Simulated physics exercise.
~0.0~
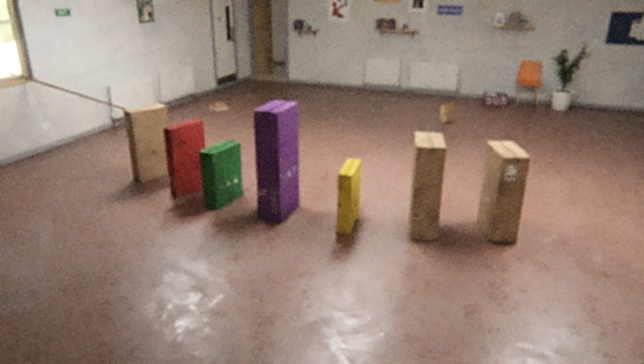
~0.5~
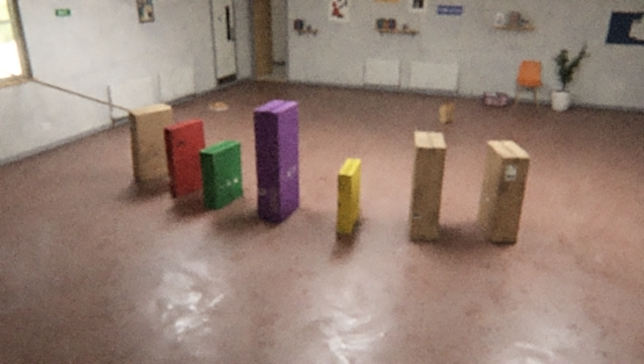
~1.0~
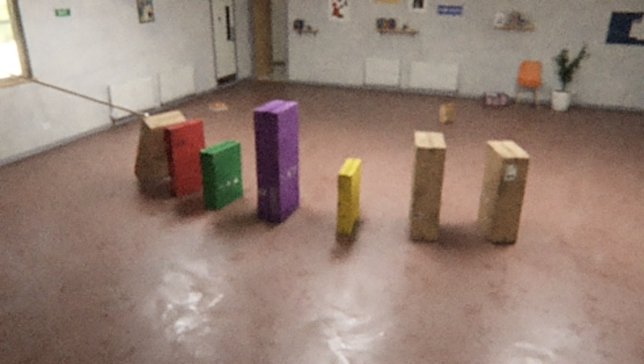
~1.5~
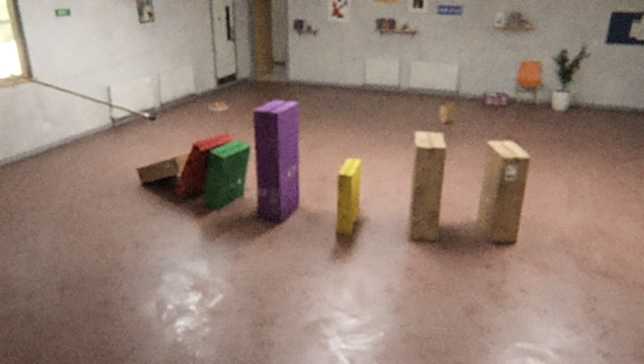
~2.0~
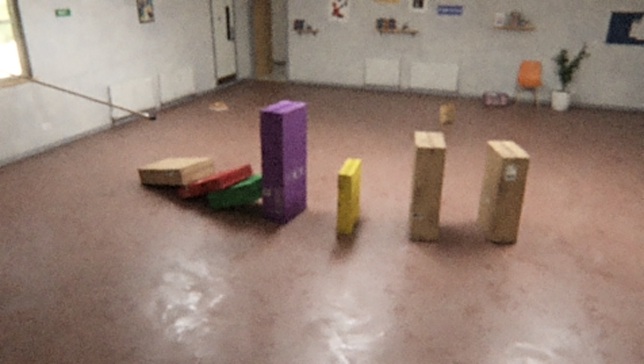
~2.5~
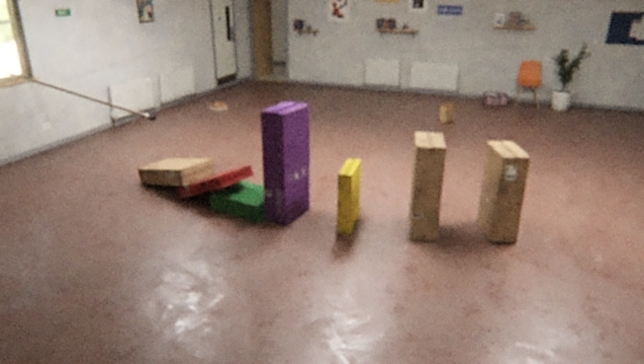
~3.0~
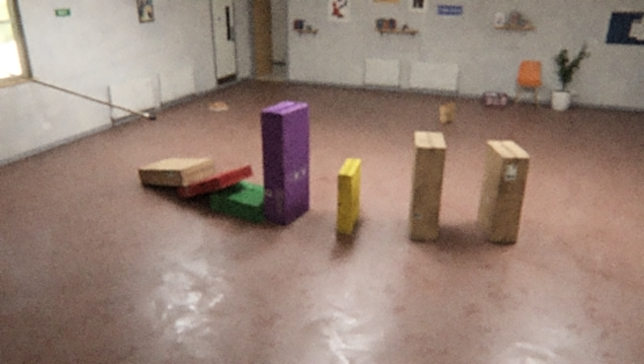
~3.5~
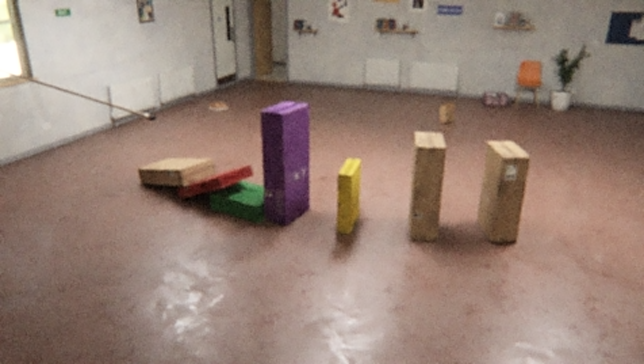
Pole tipping a tan carton into red and green ones, which topple against a purple carton that shifts but stays standing.
